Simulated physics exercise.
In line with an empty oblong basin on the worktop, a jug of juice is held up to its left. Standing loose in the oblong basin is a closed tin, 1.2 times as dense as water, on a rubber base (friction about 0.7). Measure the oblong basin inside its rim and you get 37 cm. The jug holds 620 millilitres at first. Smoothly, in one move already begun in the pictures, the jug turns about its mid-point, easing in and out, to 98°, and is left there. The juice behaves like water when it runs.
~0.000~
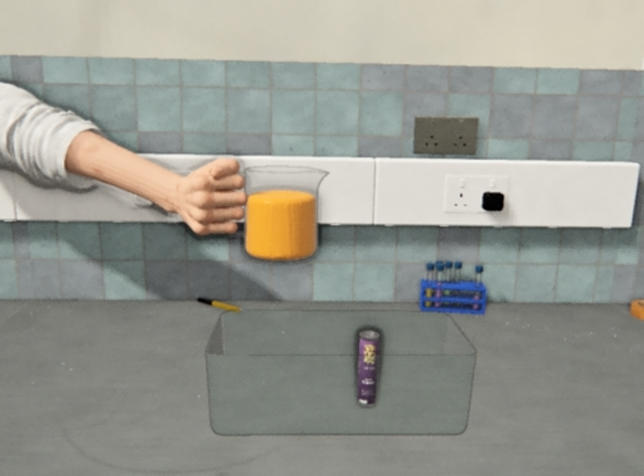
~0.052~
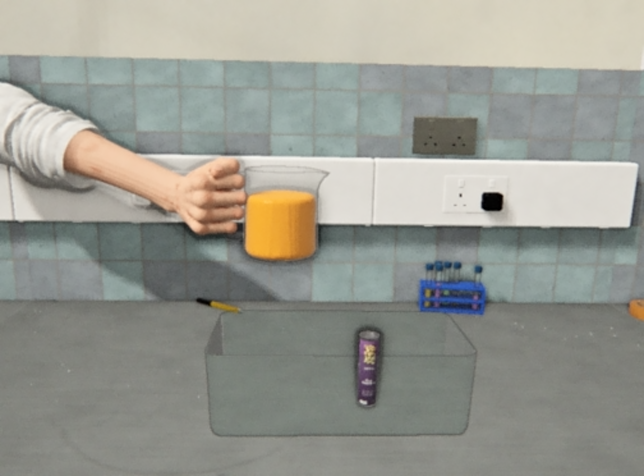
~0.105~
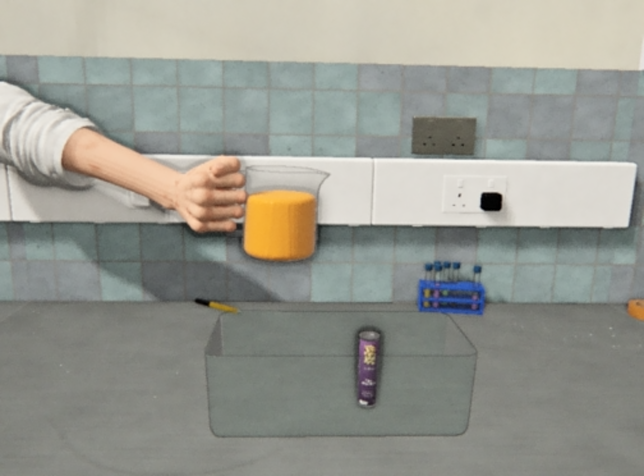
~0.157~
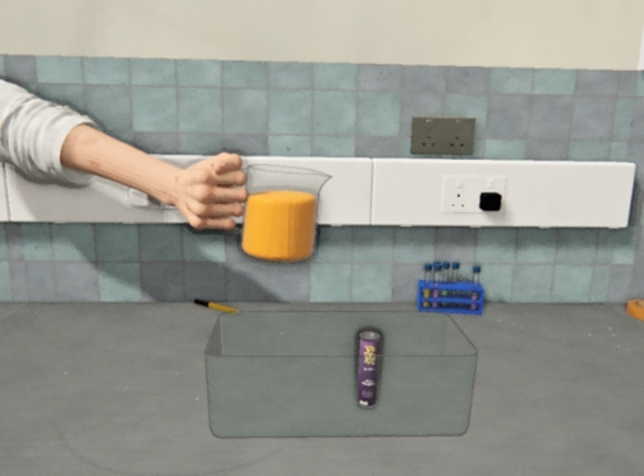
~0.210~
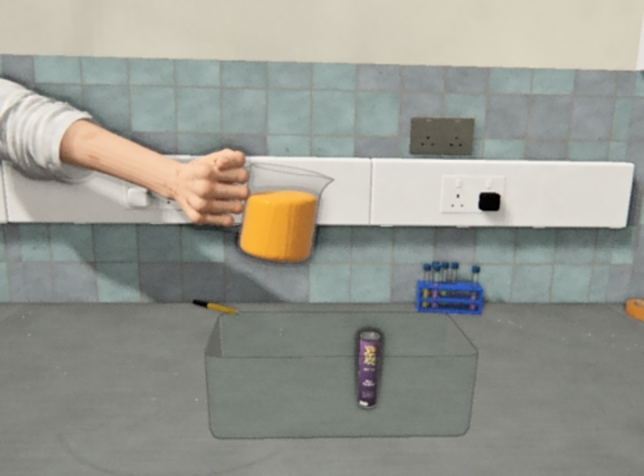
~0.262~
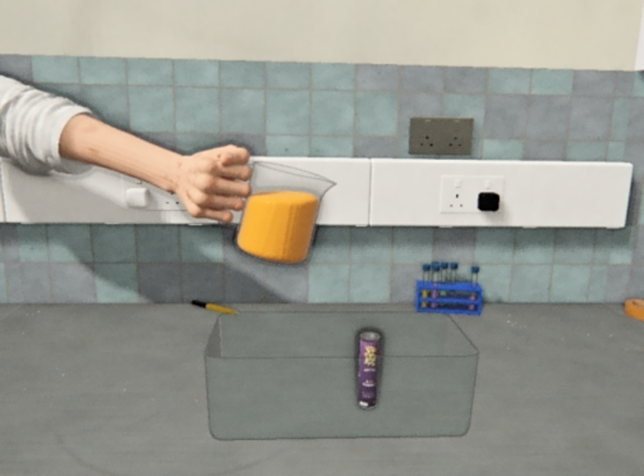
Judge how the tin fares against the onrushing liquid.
Upright.
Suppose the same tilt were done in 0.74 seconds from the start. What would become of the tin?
The tin stays balanced.
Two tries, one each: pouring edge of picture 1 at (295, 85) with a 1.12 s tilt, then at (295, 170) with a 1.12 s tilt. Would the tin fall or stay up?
In the first try it comes down; in the second it comes down.
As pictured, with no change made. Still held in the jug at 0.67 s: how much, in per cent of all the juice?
Around 92 percent.
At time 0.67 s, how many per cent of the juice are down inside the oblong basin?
Roughly 0 percent.
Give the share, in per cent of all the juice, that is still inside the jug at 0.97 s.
Roughly 44 percent remains.
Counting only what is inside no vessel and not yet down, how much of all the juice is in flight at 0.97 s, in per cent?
28 per cent, roughly.
By 0.67 s the tilt is 64° and 92 per cent is still to pour; the tin stands where it began.
By 0.97 s the tilt is 94° and 43 per cent is still to pour; the tin stands where it began.
By 1.28 s the tilt is 98° and 10 per cent is still to pour; the tin stands where it began.
By 1.62 s the tilt is 98° and 2 per cent is still to pour; the tin stands where it began.
At rest the tin stands where it began.
